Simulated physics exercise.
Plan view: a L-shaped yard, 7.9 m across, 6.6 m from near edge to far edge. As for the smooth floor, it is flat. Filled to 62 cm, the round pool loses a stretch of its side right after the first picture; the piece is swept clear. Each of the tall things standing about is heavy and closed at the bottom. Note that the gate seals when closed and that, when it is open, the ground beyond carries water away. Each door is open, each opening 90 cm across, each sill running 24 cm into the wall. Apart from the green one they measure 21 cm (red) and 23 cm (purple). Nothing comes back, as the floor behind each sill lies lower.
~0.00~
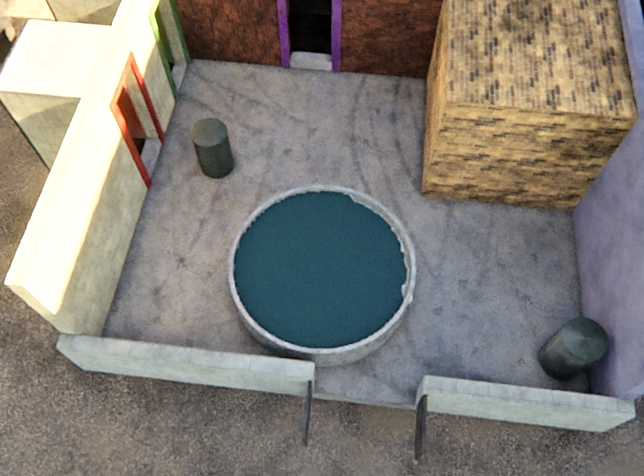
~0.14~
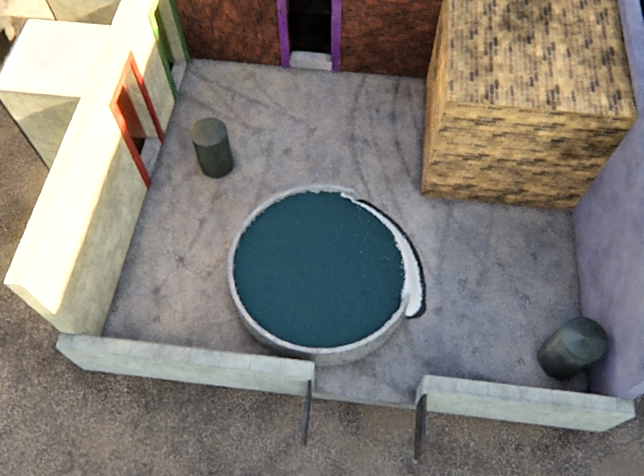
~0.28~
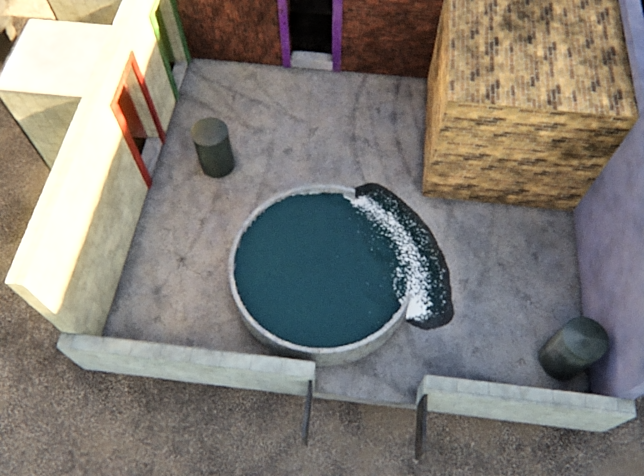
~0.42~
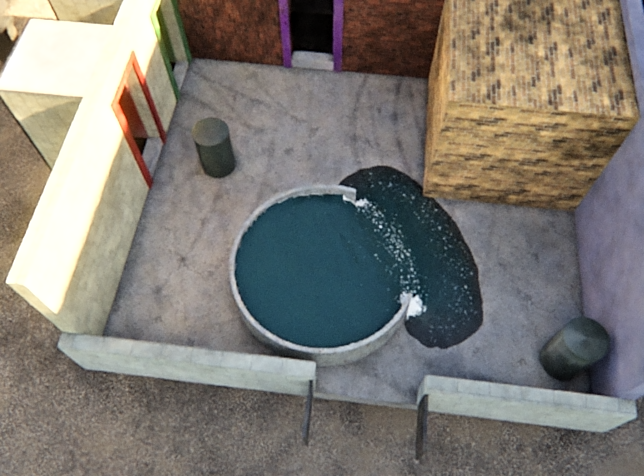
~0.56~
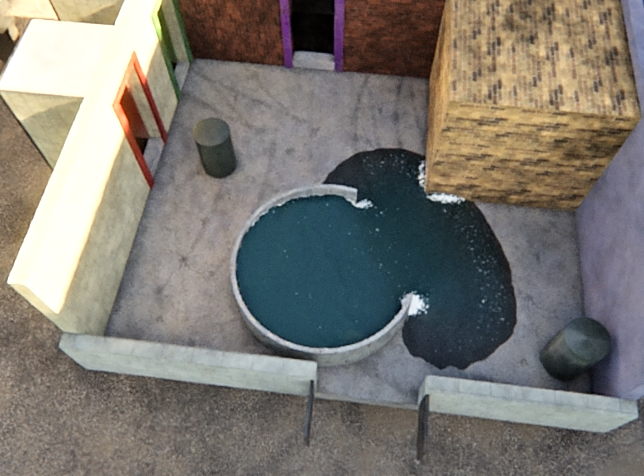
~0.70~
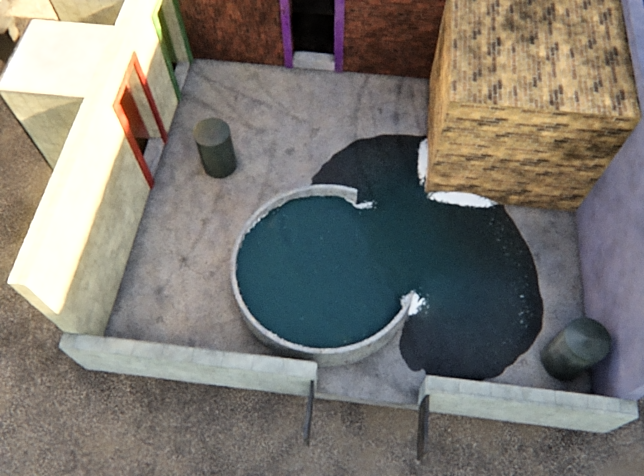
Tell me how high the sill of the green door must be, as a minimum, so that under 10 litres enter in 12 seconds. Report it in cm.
It would need to be about 11 cm high.
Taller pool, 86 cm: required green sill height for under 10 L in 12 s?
You'd need a step of close to 17 cm.
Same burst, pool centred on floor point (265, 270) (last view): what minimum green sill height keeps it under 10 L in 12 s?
It must be around 17 cm tall.
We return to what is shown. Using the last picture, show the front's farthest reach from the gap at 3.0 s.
The farthest wet point sits near (232, 65) in the last view.
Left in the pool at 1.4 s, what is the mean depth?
About 41 centimetres on average.
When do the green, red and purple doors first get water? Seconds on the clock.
Front times - green: 3.6 s, red: 5.0 s, purple: 2.2 s.
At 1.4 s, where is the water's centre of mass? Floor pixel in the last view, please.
Look at about (370, 263) in the last view.
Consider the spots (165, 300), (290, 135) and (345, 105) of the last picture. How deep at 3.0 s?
In order: Around 0, 0 and 2 cm.
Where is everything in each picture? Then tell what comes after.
The first picture shows the round pool at (322, 265) is whole and still, 62 cm deep; the green door at (171, 44) is dry.
In the second picture, water pours out at (398, 245) and has run 0.3 m, to a hidden place; about 8 cm deep outside, 62 cm at the back.
In the third picture, water pours out at (399, 246) and has run 0.7 m, to (448, 314); about 10 cm deep outside, 62 cm at the back.
In the fourth picture, the front is at (478, 314), 1.2 m from the gap at (400, 247); 3.9 m2 of floor is wet, 62 cm left at the back.
In the fifth picture, the gap is at (401, 248), the front 1.7 m out at (425, 161); the back of the round pool holds 62 cm.
In the sixth picture, the front is at (426, 139), 2.2 m from the gap at (401, 248); 8.6 m2 of floor is wet, 62 cm left at the back; 3.9 m in a straight line remain to the green door at (174, 44).
After 1.4 s water covers 35 % of the floor, deepest (44 cm) near (567, 212); it has not reached the green door.
After 3.0 s water covers 45 % of the floor, deepest (48 cm) near (579, 343); it has not reached the green door.
After 12.0 s water covers 100 % of the floor, deepest (12 cm) near (415, 294); 9 cm at the green door, 55 litres in over its 8 cm sill.
At the green door as built, the water arrived by 3.7 s and peaked near 13 cm at 4.6 s.
With a sill of 9 cm, 35 litres would have come in within the 12 s; with 12 cm, 4 litres. So under 10 litres takes about 11 cm.
